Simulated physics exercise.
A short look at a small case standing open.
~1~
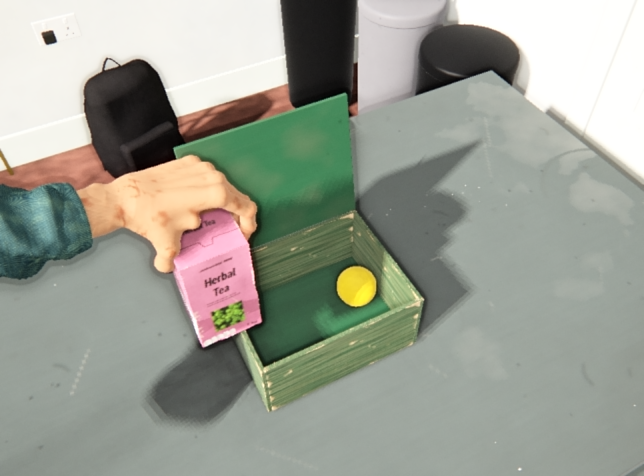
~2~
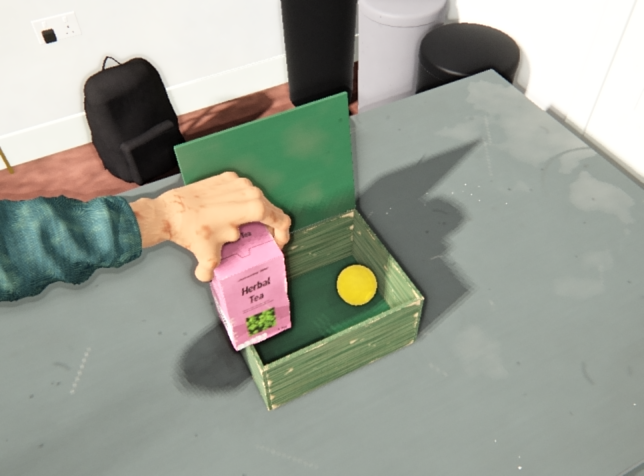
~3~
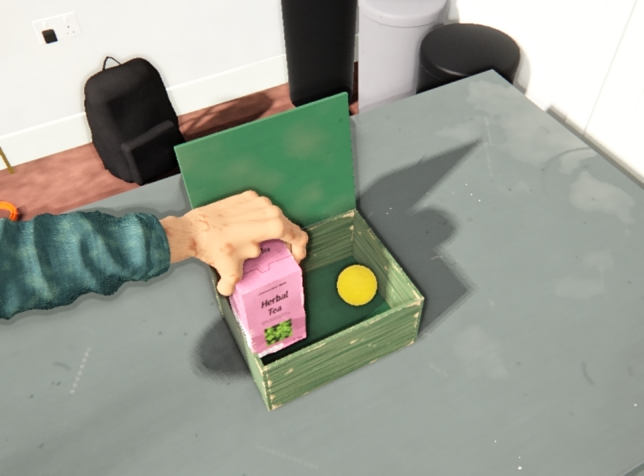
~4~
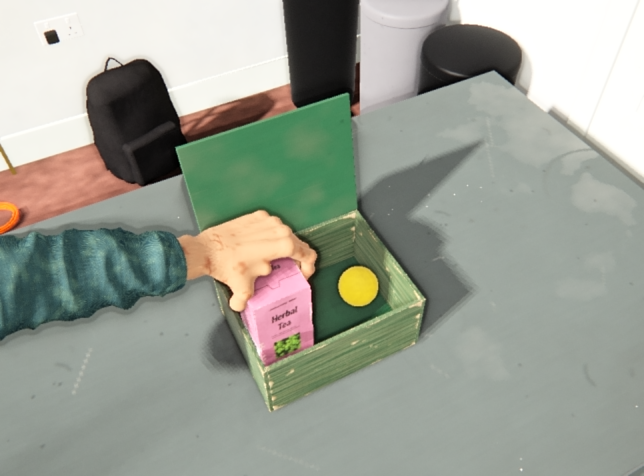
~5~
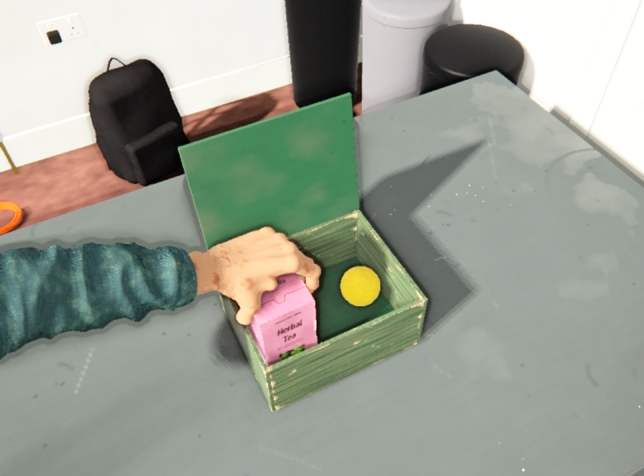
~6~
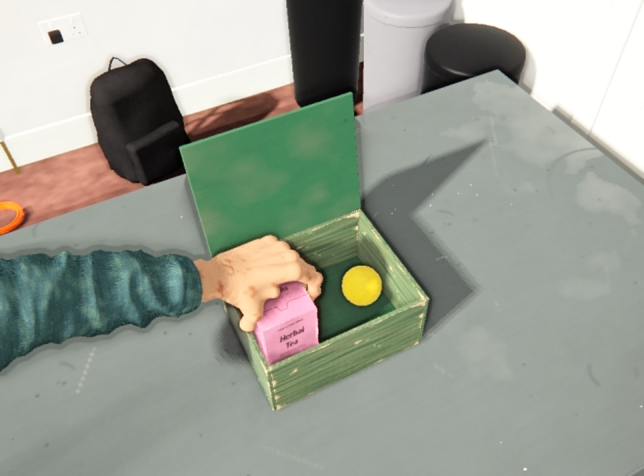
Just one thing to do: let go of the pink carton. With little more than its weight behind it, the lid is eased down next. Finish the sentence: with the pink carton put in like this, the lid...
The lid stays ajar.
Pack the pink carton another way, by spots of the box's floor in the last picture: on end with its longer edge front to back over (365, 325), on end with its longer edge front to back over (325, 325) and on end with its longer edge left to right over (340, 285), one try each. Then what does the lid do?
Try one: Closed. Try two: Not closed. Try three: Closed.
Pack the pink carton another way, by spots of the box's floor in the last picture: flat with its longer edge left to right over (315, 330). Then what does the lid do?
Lid down.
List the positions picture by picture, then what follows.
In the first frame, still above its spot; pink carton (213, 277); yellow lemon (357, 287).
In the second frame, still above its spot; pink carton (247, 285); yellow lemon (357, 285).
In the third frame, still above its spot; pink carton (266, 298); yellow lemon (357, 285).
In the fourth frame, still above its spot; pink carton (275, 312); yellow lemon (358, 286).
In the fifth frame, still above its spot; pink carton (280, 324); yellow lemon (360, 286).
In the sixth frame, put in, still held; pink carton (283, 331); yellow lemon (362, 286).
Then, 1.20 s after the last picture, lid starting down.
Then, 1.50 s after the last picture, lid 69° above the rim.
Then, 1.70 s after the last picture, lid 46° above the rim.
Then, 1.80 s after the last picture, lid 32° above the rim.
At rest, lid 25° above the rim; both in place. Seen from the same camera at the end, pink carton near (283, 331).
